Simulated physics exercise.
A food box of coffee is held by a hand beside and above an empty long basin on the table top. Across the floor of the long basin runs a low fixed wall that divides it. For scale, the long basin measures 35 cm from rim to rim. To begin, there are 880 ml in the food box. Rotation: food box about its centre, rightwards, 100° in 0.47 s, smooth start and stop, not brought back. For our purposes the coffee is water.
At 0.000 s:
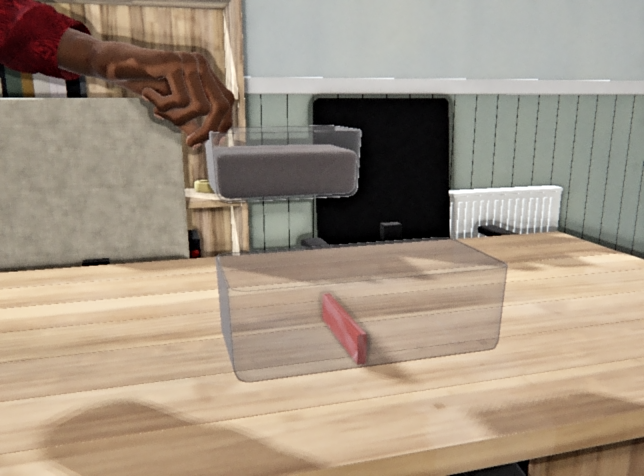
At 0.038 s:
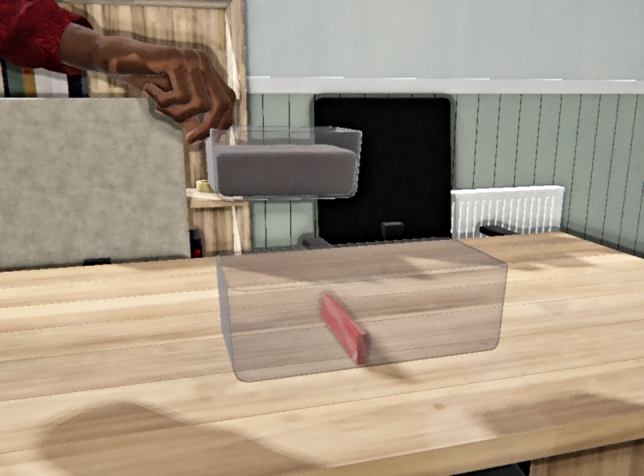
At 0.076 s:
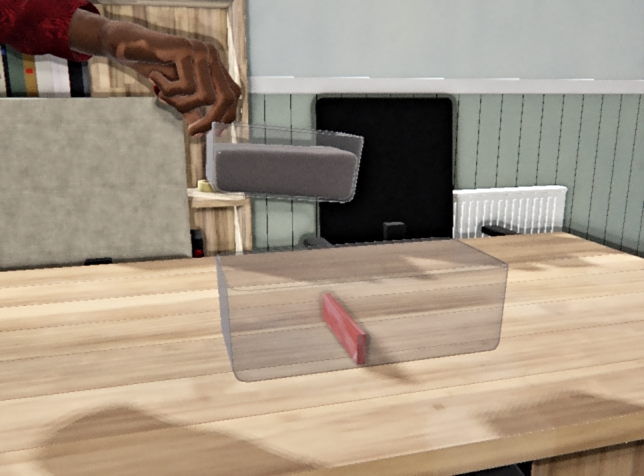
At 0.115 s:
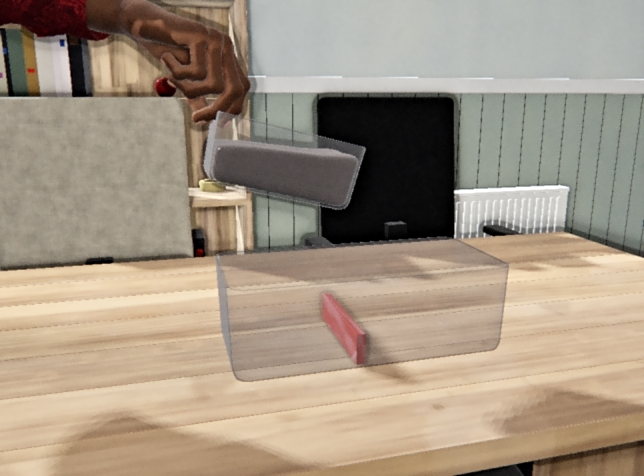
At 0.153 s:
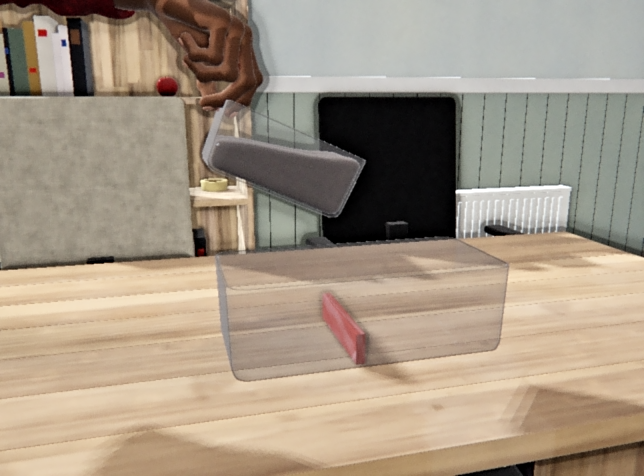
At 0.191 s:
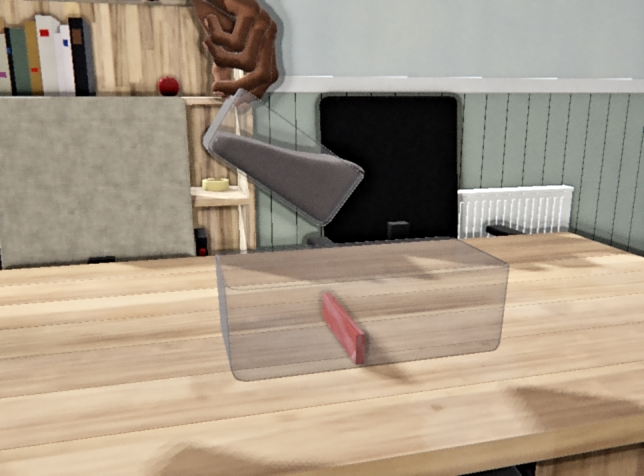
In a room with a pale wooden table, seen from a fixed viewpoint just above the tabletop, shelves, a dark chair and a white radiator stand behind. A clear box of dark grey contents is held by a hand in a red sleeve above a larger, see-through basin with a small red block visible through it. The hand rises and turns, and the box tilts steadily, its right end dipping.
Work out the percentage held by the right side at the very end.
I would put it at 82 per cent.
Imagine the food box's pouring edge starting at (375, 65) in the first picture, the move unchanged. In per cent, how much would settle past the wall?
Then I'd expect something near 75 per cent.
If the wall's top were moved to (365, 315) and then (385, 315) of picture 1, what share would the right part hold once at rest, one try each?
Result: 55 per cent, then 30 per cent.
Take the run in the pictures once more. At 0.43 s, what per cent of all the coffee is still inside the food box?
Close to 18 percent of the liquid remains at that time.
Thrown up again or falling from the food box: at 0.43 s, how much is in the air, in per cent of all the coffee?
I'd put it at about 42 percent.
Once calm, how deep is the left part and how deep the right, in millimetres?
Around 6 mm deep on the left, around 24 mm deep on the right.
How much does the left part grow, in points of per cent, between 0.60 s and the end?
That amounts to roughly 6 per cent of the whole.
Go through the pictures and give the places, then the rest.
In the first frame, it leans 0°; its right rim is at (348, 130); the coffee meets the walls at (211, 152) and (344, 148); the long basin's rim runs from (222, 273) to (478, 252); the wall's top is at (343, 313).
In the second frame, it leans 2°; its right rim is at (348, 132); the coffee meets the walls at (211, 151) and (344, 149).
In the third frame, it leans 6°; its right rim is at (350, 137); the coffee meets the walls at (212, 148) and (345, 151).
In the fourth frame, it leans 14°; its right rim is at (352, 147); the coffee meets the walls at (212, 144) and (346, 154).
In the fifth frame, it leans 24°; its right rim is at (352, 159); the coffee meets the walls at (211, 141) and (348, 157).
In the sixth frame, it leans 36°; its right rim is at (350, 173); the coffee meets the walls at (209, 136) and (338, 159); 2 per cent is over the edge.
Then, 0.43 s in, the tilt is 98° and 18 per cent is still to pour, 0 is left of the wall and 41 right of it.
Then, 0.60 s in, the tilt is 100° and 4 per cent is still to pour, 9 is left of the wall and 77 right of it.
Then, 0.77 s in, the tilt is 100° and 1 per cent is still to pour, 11 is left of the wall and 77 right of it.
Then, 0.97 s in, the tilt is 100° and 0 per cent is still to pour, 14 is left of the wall and 83 right of it.
Finally, 15 per cent lies left of the wall, 82 right of it and 3 outside.
